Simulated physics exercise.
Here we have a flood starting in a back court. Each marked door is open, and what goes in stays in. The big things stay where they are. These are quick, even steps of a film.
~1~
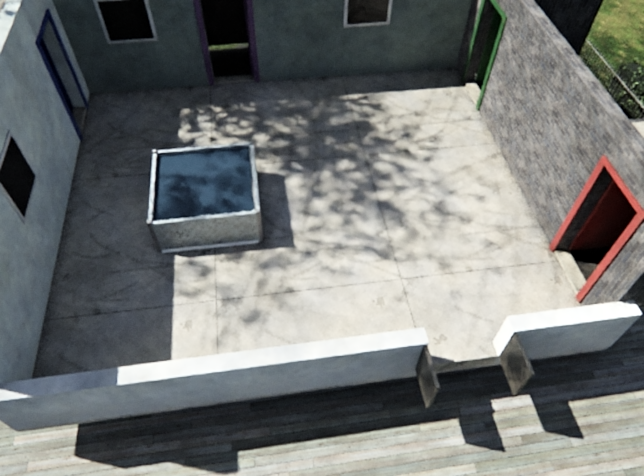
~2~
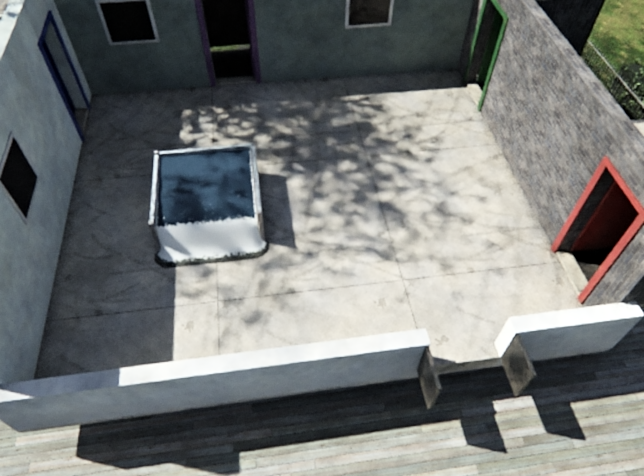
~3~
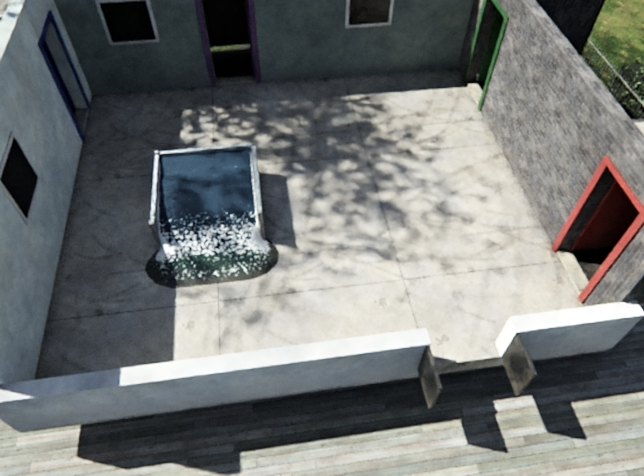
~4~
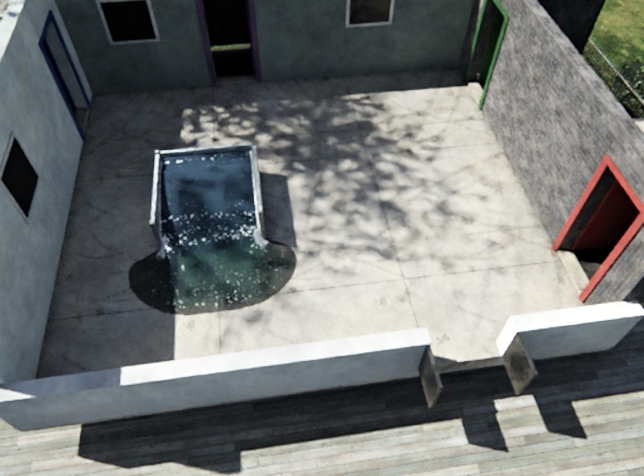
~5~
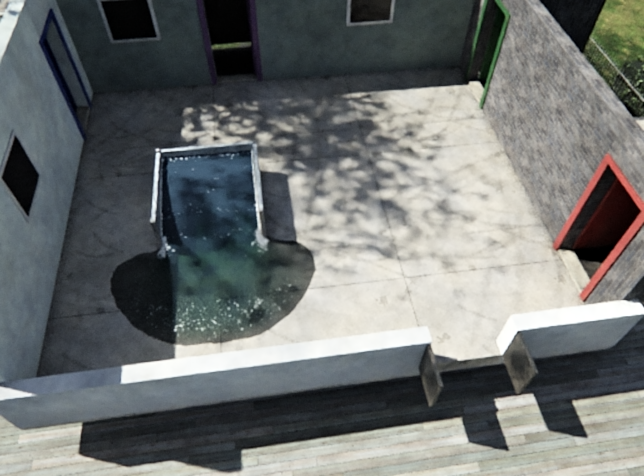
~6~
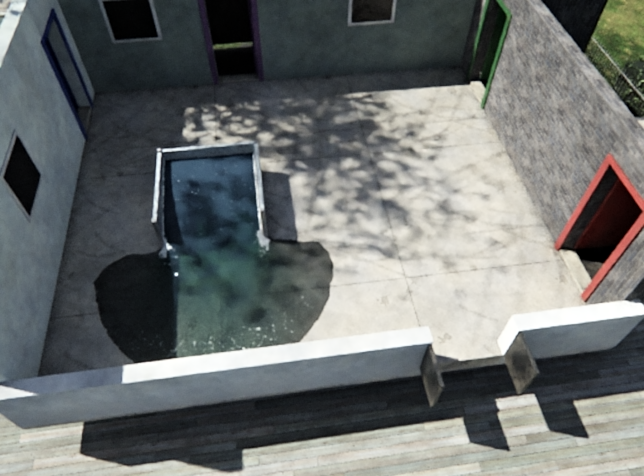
To begin with, a square tank of water stands whole and still in a walled court dappled with shadow. Its near side then gives way, and water pours out in a white, foaming rush onto the pale floor. The dark pool spreads into a rounded shape, widening left and right and reaching the low front wall.
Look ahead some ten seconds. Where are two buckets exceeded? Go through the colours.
One by one: The purple door holds within the limit; the red door floods; the green door holds within the limit; the blue door holds within the limit.
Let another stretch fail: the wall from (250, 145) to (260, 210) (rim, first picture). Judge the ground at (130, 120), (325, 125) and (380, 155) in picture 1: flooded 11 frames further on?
In that order: Free of water, under water, awash.
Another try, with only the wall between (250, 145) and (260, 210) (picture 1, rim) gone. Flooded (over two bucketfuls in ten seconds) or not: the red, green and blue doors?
One by one: The red one passes that mark; the green one takes more; the blue one holds.
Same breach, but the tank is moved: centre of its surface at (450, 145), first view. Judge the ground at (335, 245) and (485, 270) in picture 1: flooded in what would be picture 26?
In turn: Clear, wet.
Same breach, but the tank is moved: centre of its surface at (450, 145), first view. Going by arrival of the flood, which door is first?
That is the one in red.
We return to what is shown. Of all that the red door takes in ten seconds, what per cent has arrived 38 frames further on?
Roughly 70 per cent.
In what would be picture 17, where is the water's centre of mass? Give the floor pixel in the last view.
Roughly at (221, 300).
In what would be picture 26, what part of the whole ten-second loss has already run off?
About 15 per cent.
A moment on, water covers 20 % of the floor; the purple door not reached, the red door not reached, the green door not reached, the blue door not reached.
Next, water covers 20 % of the floor; the purple door not reached, the red door not reached, the green door not reached, the blue door not reached.
Then, water covers 40 % of the floor; the purple door not reached, the red door under two buckets in, the green door not reached, the blue door not reached.
Later, water covers 60 % of the floor; the purple door not reached, the red door over two buckets in, the green door not reached, the blue door wet at the sill, nothing in.
In the end, water covers 80 % of the floor; the purple door under two buckets in, the red door far over two buckets in, the green door wet at the sill, nothing in, the blue door wet at the sill, nothing in.
